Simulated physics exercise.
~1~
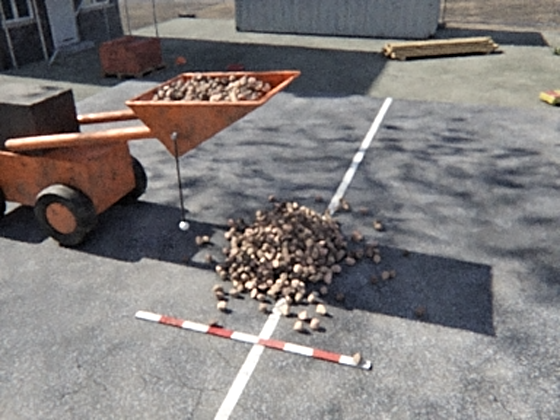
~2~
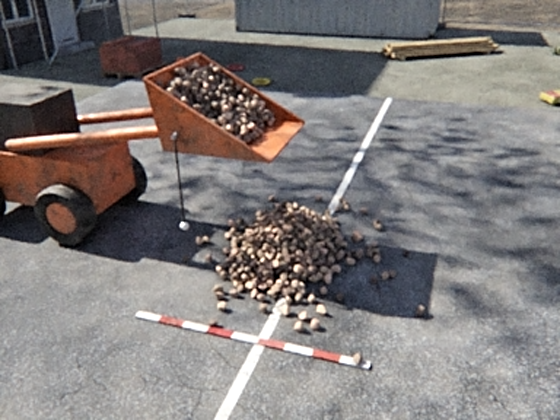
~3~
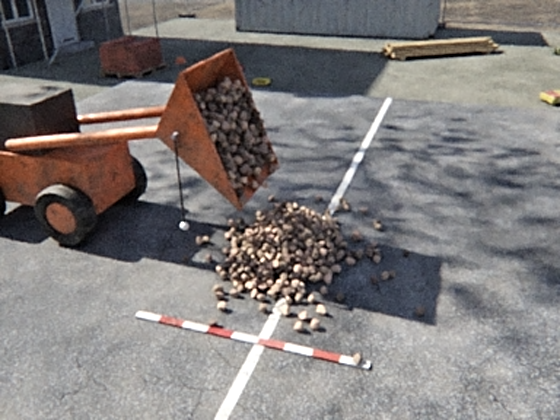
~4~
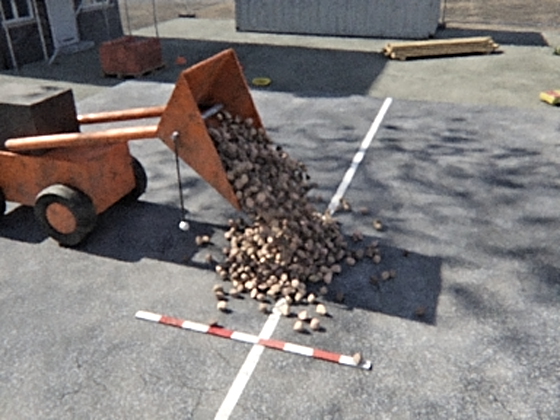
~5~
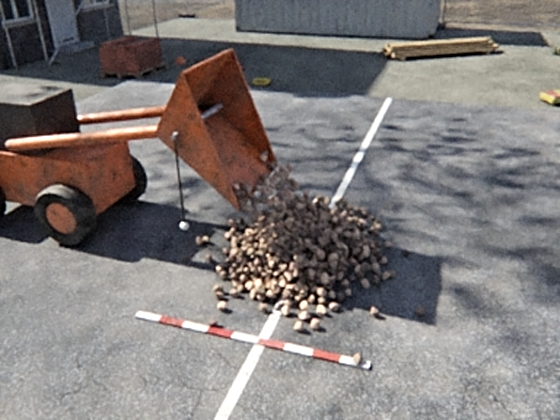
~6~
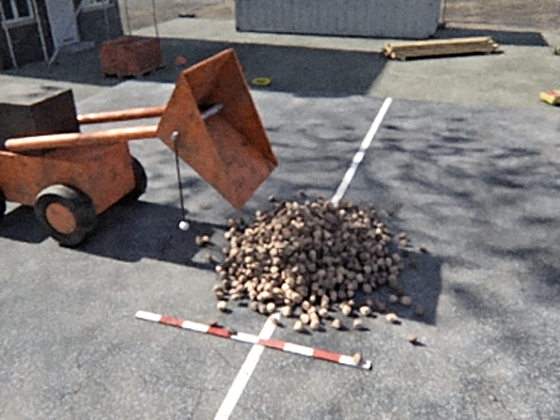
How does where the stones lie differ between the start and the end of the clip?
At the start the stones are split between the raised orange bucket and a pile on the ground below it. At the end the bucket is empty and they all lie on the ground, in and around one larger heap across the white line.
A sunlit paved yard is seen from above at an angle, with a grey corrugated wall and some timber at the back. On the left an orange loader holds a bucket of brown stones over a similar pile lying across a white painted line, with a red and white staff in front. The bucket tips forward to the right until its floor slopes steeply. The stones slide out over its lower edge and pour onto the pile. The bucket stays tipped and empty, and one larger, wider heap lies across the line.
